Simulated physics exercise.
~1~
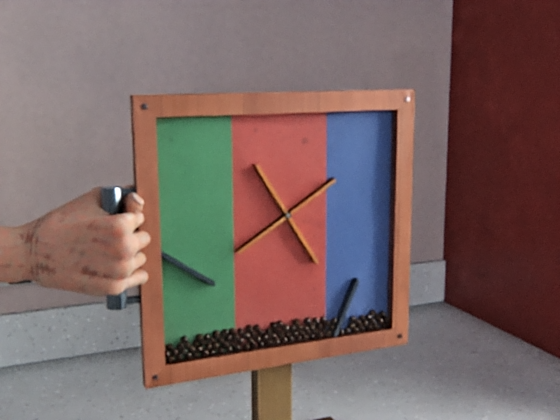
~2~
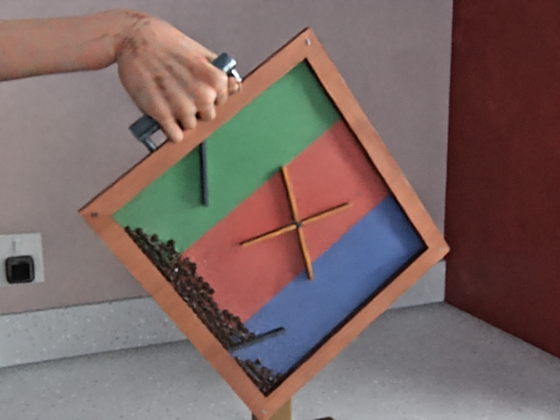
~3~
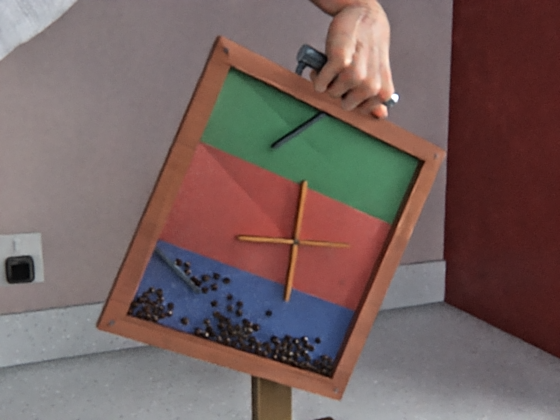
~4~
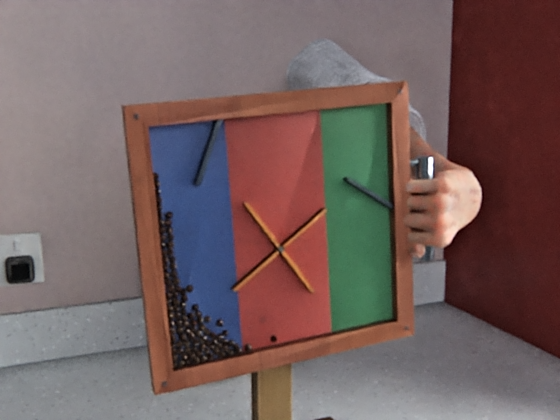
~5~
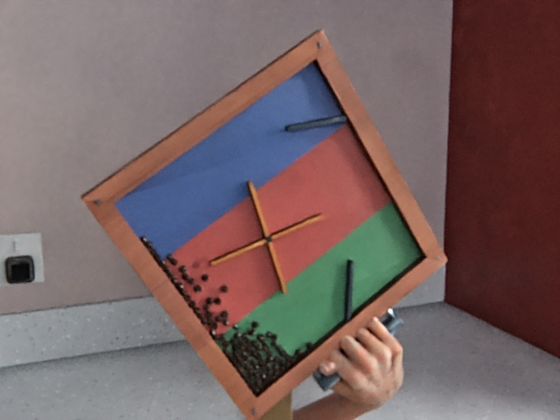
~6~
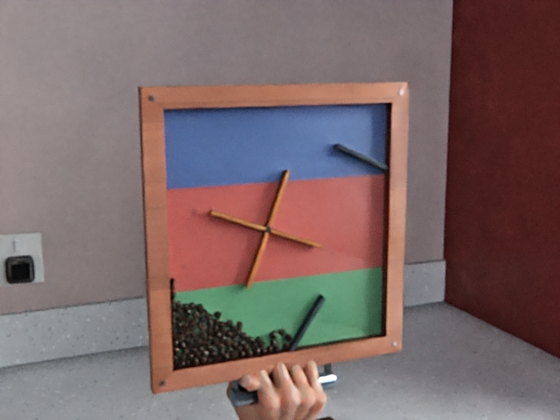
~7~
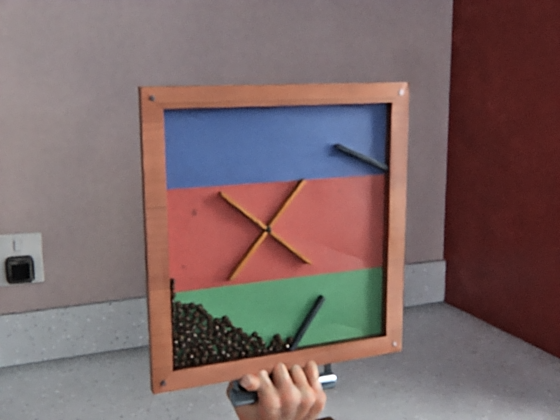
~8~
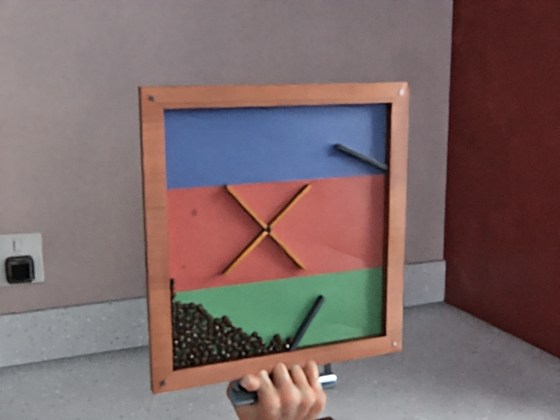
In a room with grey walls and one red wall, a hand turned a wooden-framed case of green, red and blue strips clockwise through three quarters of a turn, and the dark beads tumbled around until they settled in a heap on green.
